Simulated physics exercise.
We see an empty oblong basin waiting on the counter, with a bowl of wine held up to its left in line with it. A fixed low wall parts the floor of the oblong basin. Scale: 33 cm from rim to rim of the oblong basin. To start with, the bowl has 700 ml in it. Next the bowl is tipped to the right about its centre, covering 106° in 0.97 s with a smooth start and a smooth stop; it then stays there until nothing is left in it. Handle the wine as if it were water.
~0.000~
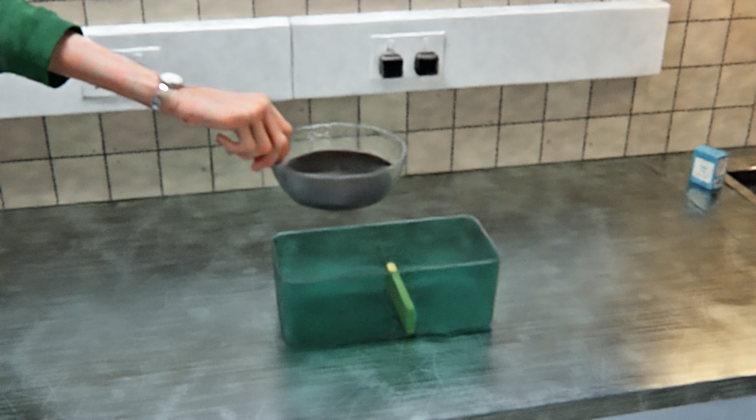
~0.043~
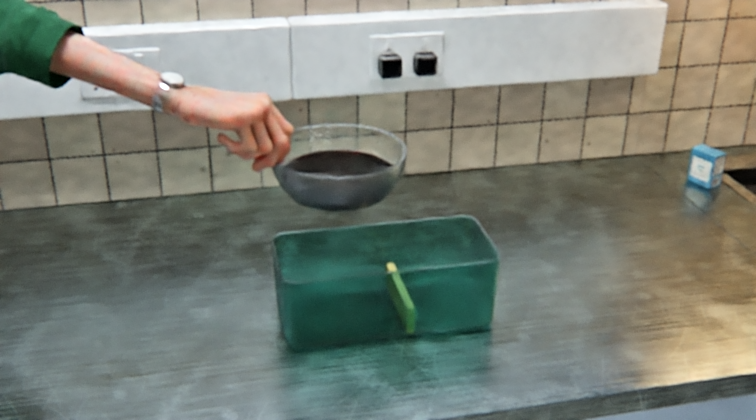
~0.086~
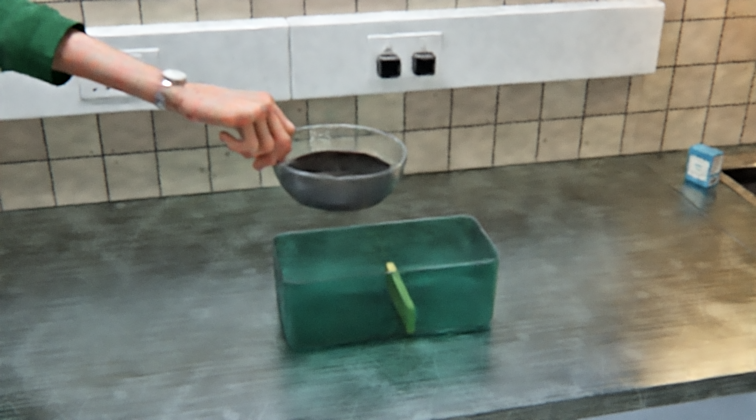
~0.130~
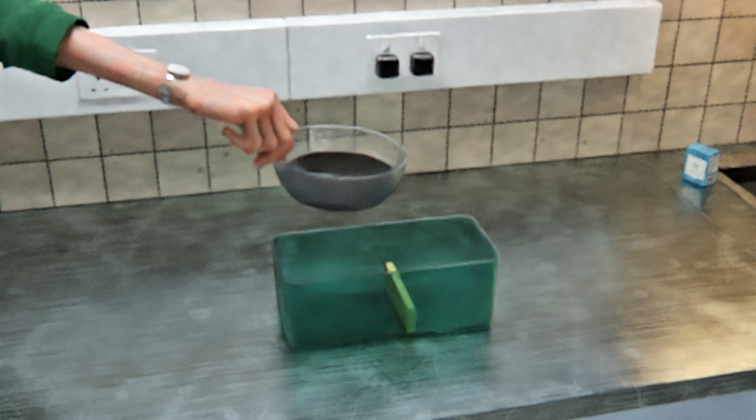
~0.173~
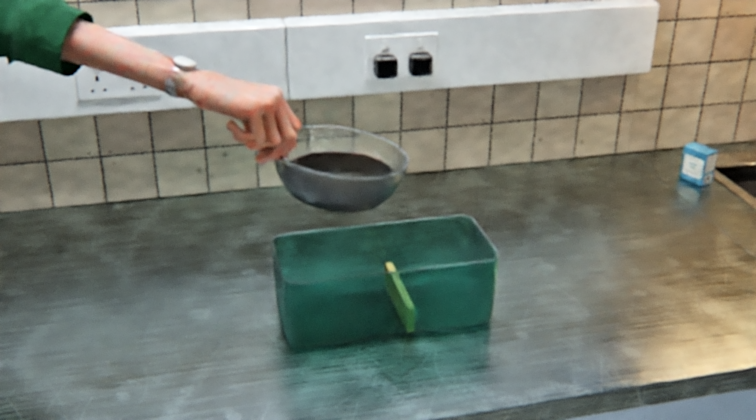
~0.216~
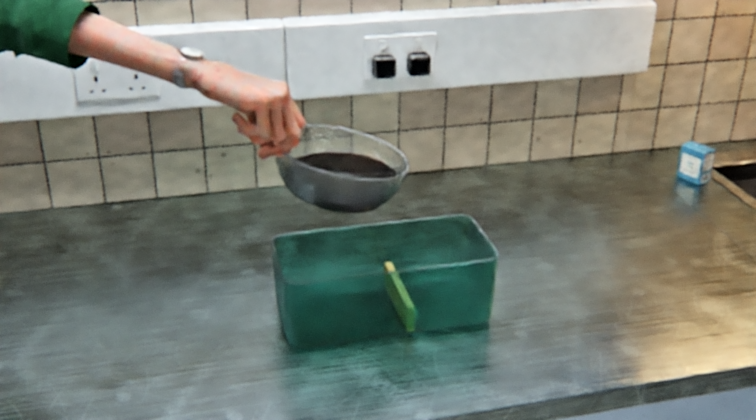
A hand held a glass bowl of dark liquid above an empty green oblong basin on the counter, then slowly tilted it a little to the right, the wrist rising slightly as it turned.
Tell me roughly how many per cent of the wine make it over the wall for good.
Roughly 71 per cent make it over.
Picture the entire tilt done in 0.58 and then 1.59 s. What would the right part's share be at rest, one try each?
Some 60 and 85 per cent, in that order.
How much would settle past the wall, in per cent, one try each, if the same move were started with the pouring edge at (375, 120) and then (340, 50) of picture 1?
The first try gives 50 percent and the second 20 percent.
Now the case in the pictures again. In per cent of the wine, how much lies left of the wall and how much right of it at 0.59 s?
I'd say about 0 left and about 18 right.
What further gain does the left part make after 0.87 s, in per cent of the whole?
That works out to roughly 7 per cent of the whole.
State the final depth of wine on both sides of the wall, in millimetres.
Some 8 mm on the left and some 28 mm on the right.
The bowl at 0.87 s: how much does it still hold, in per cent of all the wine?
Near 2 percent, more or less.
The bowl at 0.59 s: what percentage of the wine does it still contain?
40 %.
By 0.59 s the tilt is 71° and 40 per cent is still to pour, 0 is left of the wall and 18 right of it.
By 0.87 s the tilt is 103° and 2 per cent is still to pour, 22 is left of the wall and 72 right of it.
By 1.16 s the tilt is 106° and 0 per cent is still to pour, 28 is left of the wall and 71 right of it.
By 1.47 s the tilt is 106° and 0 per cent is still to pour, 28 is left of the wall and 71 right of it.
At rest 28 per cent lies left of the wall, 71 right of it and 1 outside.
